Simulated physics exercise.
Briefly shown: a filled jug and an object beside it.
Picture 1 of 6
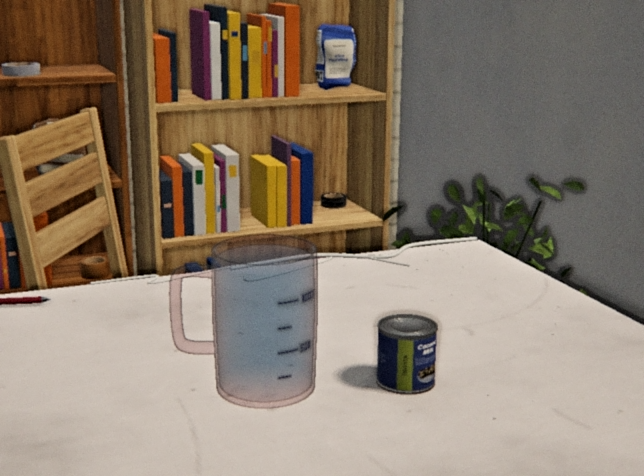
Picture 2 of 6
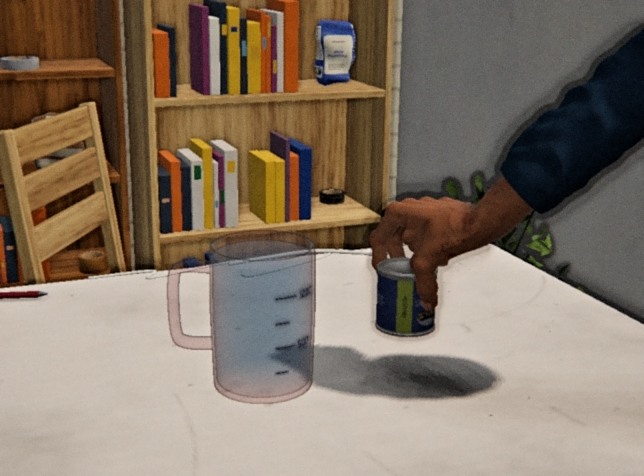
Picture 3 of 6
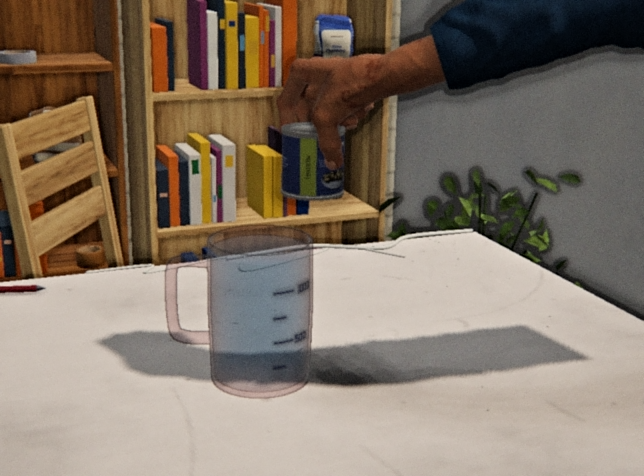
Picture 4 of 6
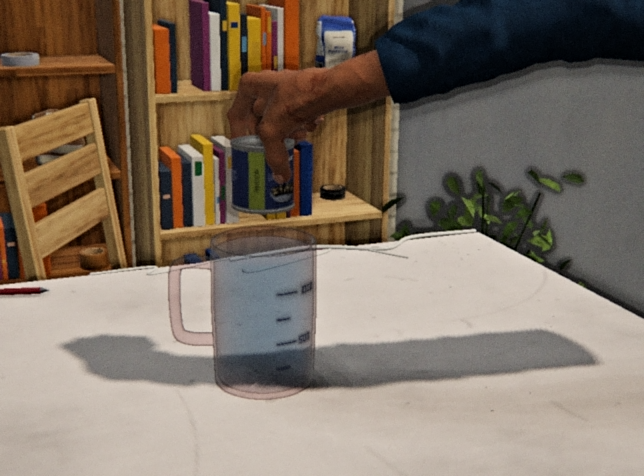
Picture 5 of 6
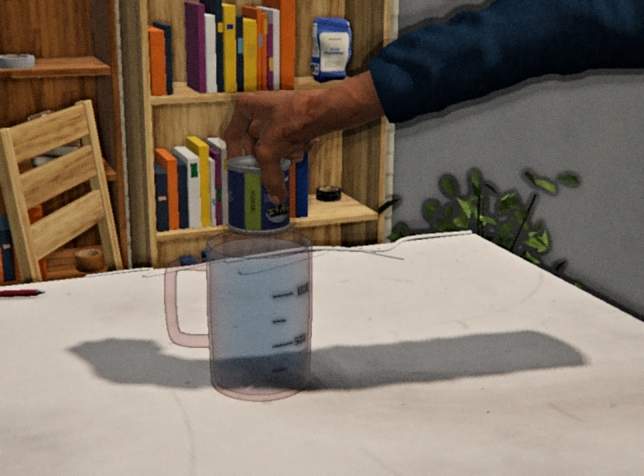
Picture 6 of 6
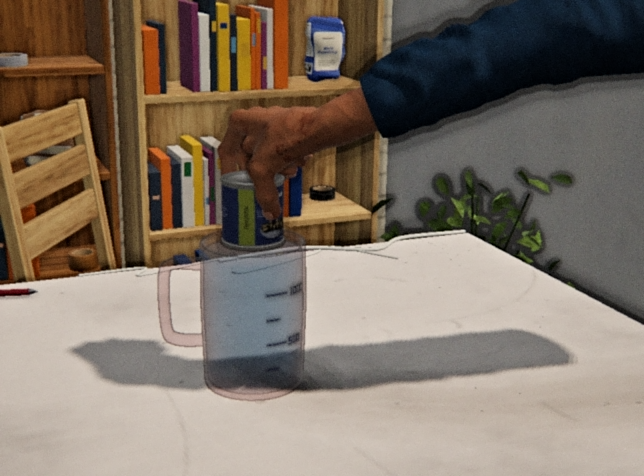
At the start, a nearly full clear measuring jug stands on a white table with a small tin to its right. A hand reaches in from the right, grasps the tin, lifts it and carries it left above the jug. The hand then lowers the tin to the jug's rim.
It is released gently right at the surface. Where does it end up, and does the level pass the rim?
Water: Under; jug: Spill.
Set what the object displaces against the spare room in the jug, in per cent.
Estimate: Roughly 230 per cent.
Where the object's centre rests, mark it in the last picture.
About (254, 345).
Shortly, the tin of food enters the water; the jug is full to the brim; the top is wet.
Then, the tin of food goes on down; the jug is full to the brim; the top is wet.
At the finish, the tin of food is at the bottom; the jug is full to the brim; the top is wet.
